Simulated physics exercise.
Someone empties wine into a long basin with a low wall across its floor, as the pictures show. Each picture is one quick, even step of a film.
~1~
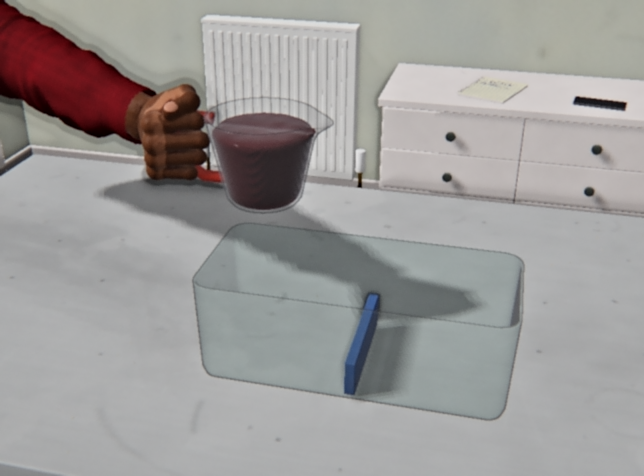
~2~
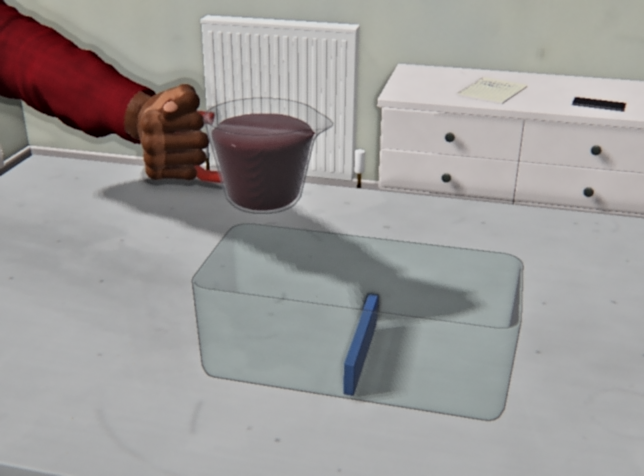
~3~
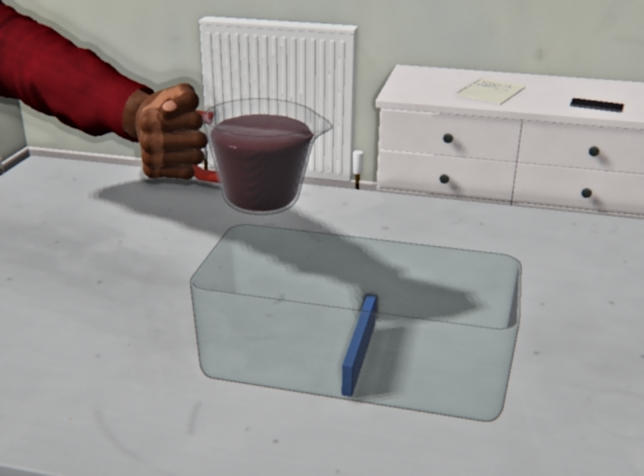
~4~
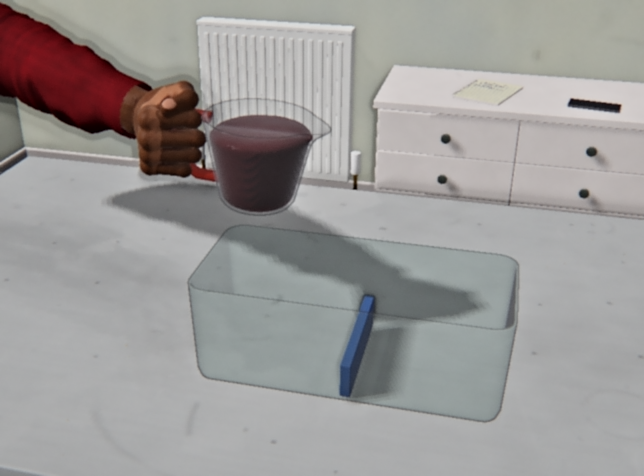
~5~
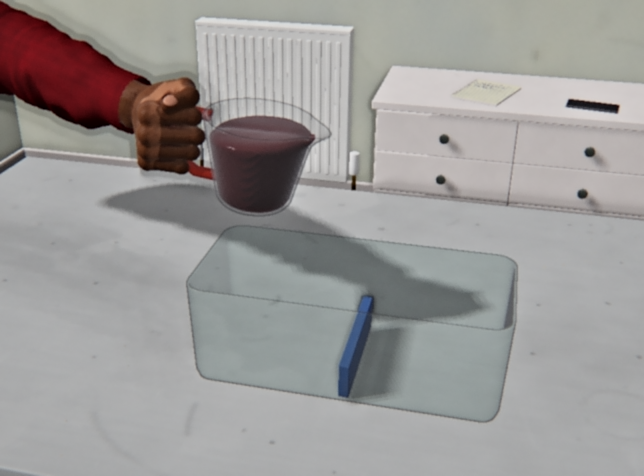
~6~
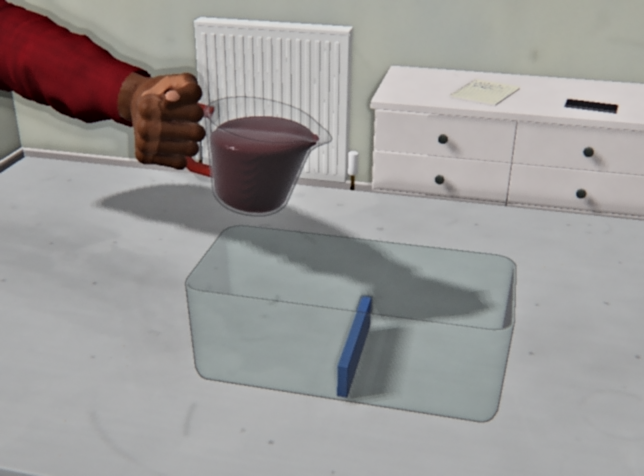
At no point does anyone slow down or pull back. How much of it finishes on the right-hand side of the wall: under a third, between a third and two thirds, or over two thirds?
The share right of the wall is the top band, beyond two thirds.
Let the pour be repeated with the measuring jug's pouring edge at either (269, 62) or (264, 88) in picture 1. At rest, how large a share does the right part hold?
One after the other: 5 %, 5 %.
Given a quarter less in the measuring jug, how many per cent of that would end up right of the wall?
Roughly 70 %.
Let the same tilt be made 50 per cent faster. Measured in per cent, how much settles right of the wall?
Around 70 percent.
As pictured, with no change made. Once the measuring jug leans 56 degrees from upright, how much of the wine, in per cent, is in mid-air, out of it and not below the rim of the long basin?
Around 20 in a hundred.
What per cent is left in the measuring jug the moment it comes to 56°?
Some 70 per cent has not yet come out.
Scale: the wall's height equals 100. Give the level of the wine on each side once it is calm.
I'd put the left at about 10 and the right at about 40.
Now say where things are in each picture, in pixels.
In the first frame, tilt 0°; pouring edge (333, 123); surface from (216, 123) to (316, 132); the long basin's rim runs from (214, 253) to (522, 292); the wall's top is at (363, 328).
In the second frame, tilt 0°; pouring edge (333, 125); surface from (216, 123) to (316, 133).
In the third frame, tilt 2°; pouring edge (332, 127); surface from (215, 124) to (315, 135).
In the fourth frame, tilt 4°; pouring edge (331, 130); surface from (214, 125) to (314, 135).
In the fifth frame, tilt 7°; pouring edge (331, 135); surface from (214, 126) to (315, 136).
In the sixth frame, tilt 10°; pouring edge (332, 139); surface from (215, 127) to (319, 138).
A moment on, the measuring jug is tipped part way and 70 per cent is still to pour, 0 is left of the wall and 12 right of it.
Next, the measuring jug is tipped on its side and 16 per cent is still to pour, 8 is left of the wall and 66 right of it.
Then the measuring jug is tipped on its side and 0 per cent is still to pour, 24 is left of the wall and 75 right of it.
Later the measuring jug is tipped on its side and 0 per cent is still to pour, 24 is left of the wall and 75 right of it.
At rest 24 per cent lies left of the wall, 75 right of it and 0 outside.
